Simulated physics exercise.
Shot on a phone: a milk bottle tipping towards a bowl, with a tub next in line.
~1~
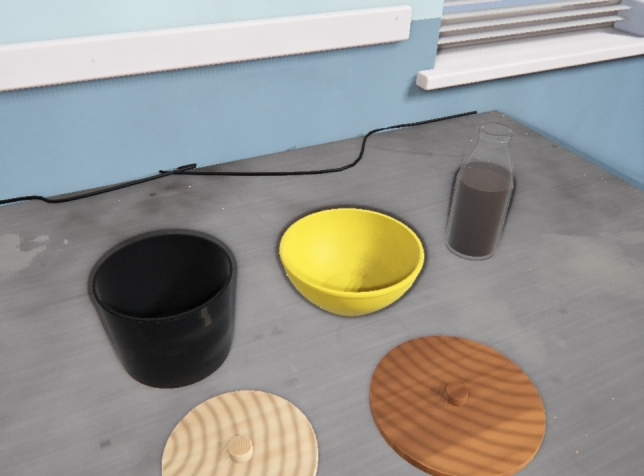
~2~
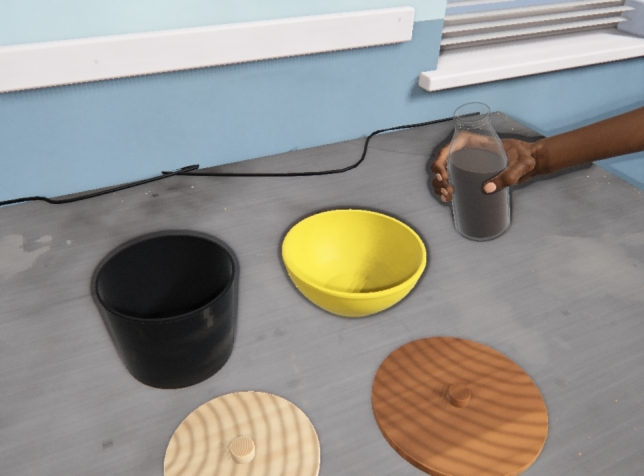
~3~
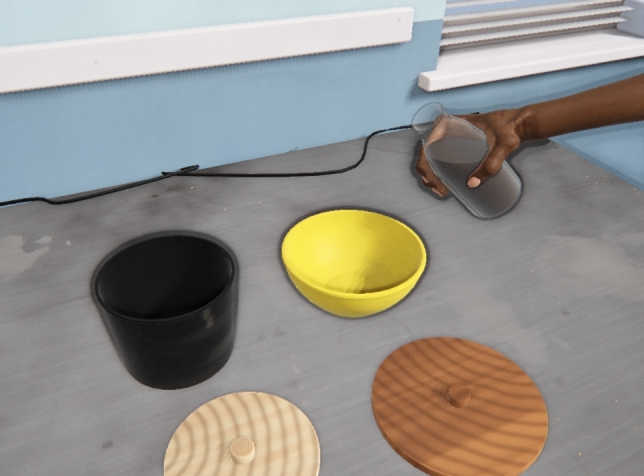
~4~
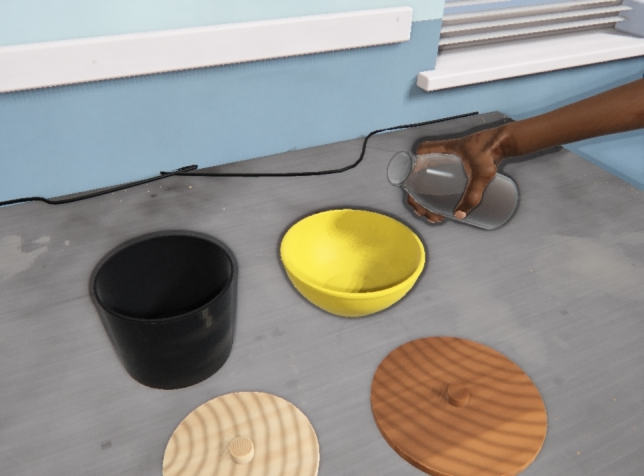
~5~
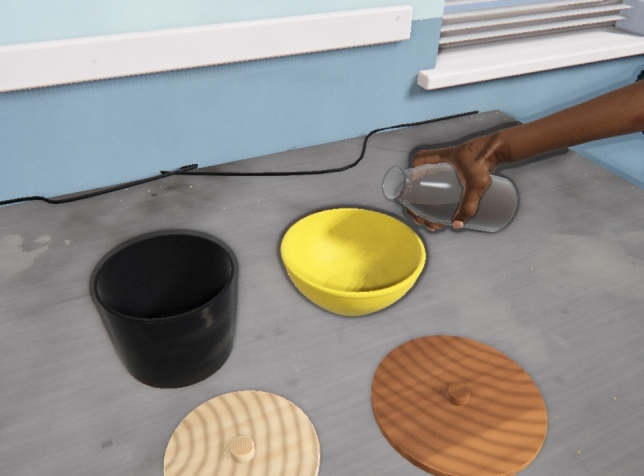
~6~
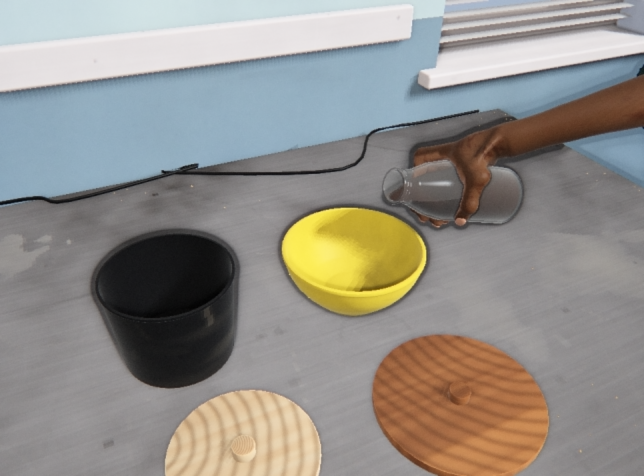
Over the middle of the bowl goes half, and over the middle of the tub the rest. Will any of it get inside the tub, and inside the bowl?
In order: The tub gets some inside; the bowl gets some inside.
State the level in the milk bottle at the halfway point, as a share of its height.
Roughly 30 per cent.
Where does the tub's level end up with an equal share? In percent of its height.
It stands at around 15 per cent of the height.
Shortly, the coffee goes into the bowl.
Then, the coffee goes into the tub.
At the finish, the bowl has its share inside; the tub has its share inside.
